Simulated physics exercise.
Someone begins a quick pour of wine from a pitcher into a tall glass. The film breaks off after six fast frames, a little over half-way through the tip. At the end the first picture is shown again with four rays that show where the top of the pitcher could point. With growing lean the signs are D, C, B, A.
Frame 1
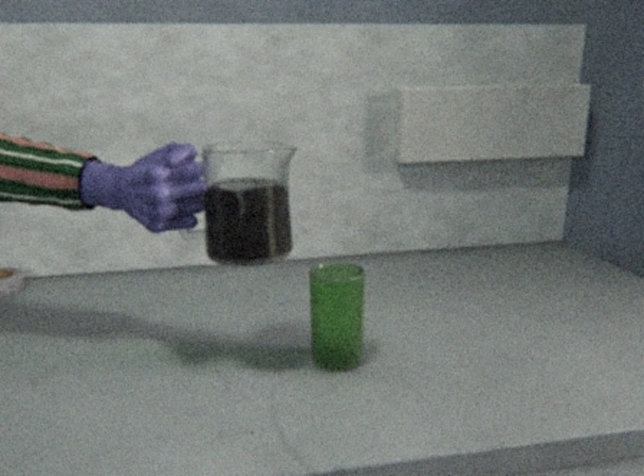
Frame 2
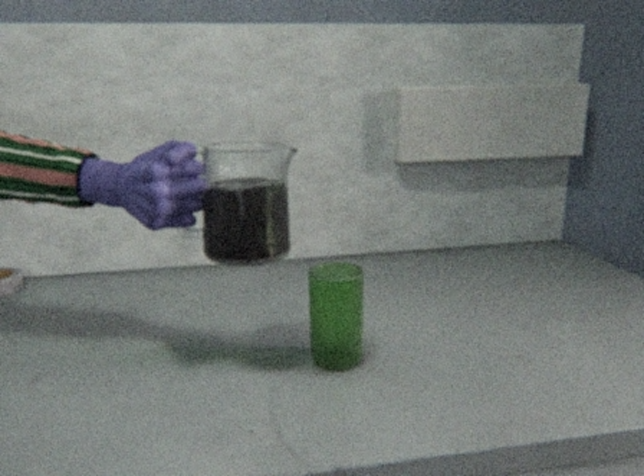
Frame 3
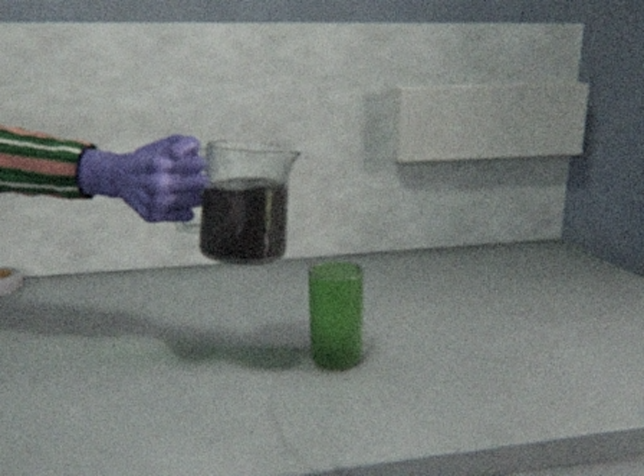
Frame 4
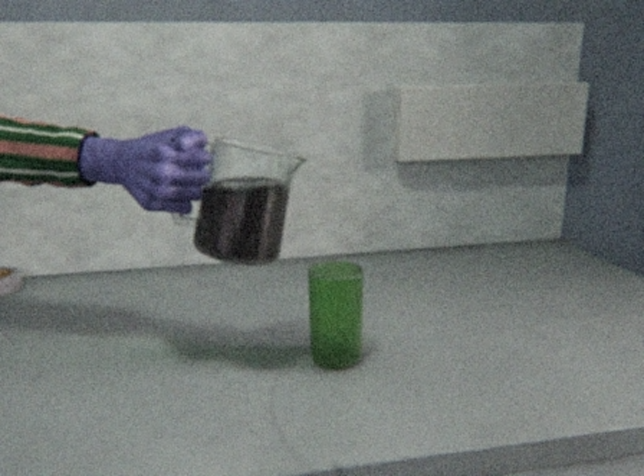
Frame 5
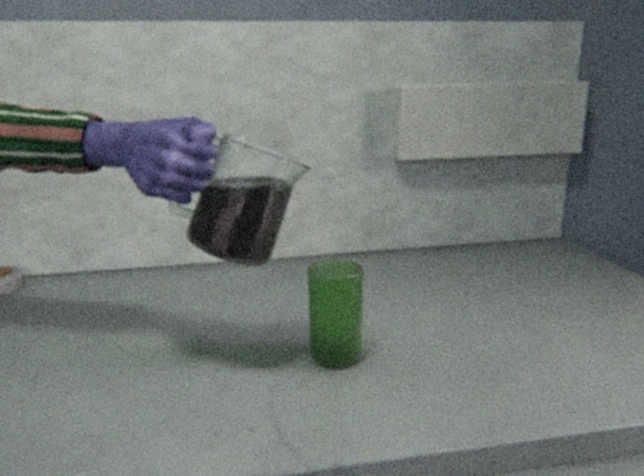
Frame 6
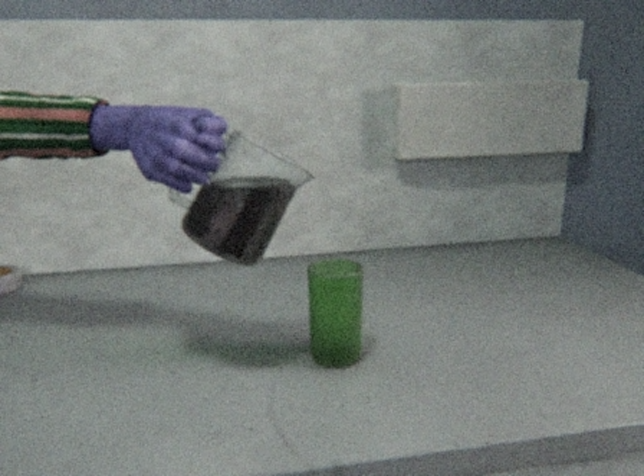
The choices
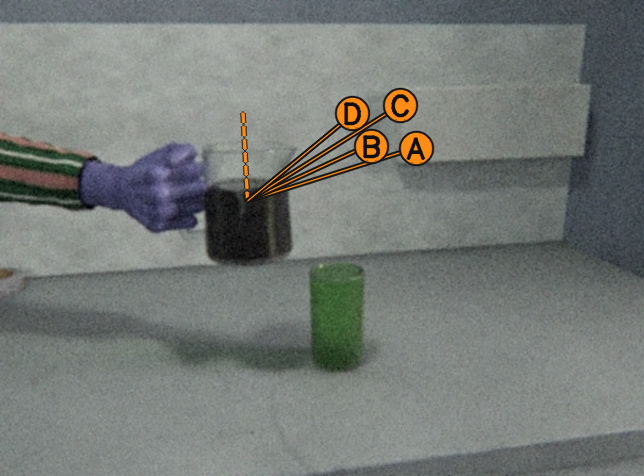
A purple-gloved hand gradually tilts a glass pitcher of dark liquid rightward above a green glass.
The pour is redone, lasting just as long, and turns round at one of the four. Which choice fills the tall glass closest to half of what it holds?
The answer is tilt B.
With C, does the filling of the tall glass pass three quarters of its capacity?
No, it does not.
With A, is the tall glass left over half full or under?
Over.
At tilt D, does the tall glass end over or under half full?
Under half.
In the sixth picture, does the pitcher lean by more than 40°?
No.
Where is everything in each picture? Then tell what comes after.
The first frame shows upright, lip at (296, 148); rim of the tall glass round (337, 270); nothing has left yet.
The second frame shows upright, lip at (296, 149); nothing has left yet.
The third frame shows tipped about 6°, lip at (300, 152); nothing has left yet.
The fourth frame shows tipped about 13°, lip at (305, 159); nothing has left yet.
The fifth frame shows tipped about 22°, lip at (309, 167); nothing has left yet.
The sixth frame shows tipped about 31°, lip at (313, 176); nothing has left yet.
In orange, A at (400, 152); B at (354, 151); C at (385, 114); D at (339, 125).
Choosing A, the tall glass ends with about 71 % of what it can hold; 6 % of the wine is spilt.
Choosing B, the tall glass ends with about 48 % of what it can hold; 5 % of the wine is spilt.
Choosing C, the tall glass ends with about 30 % of what it can hold.
Choosing D, the tall glass ends with about 16 % of what it can hold.
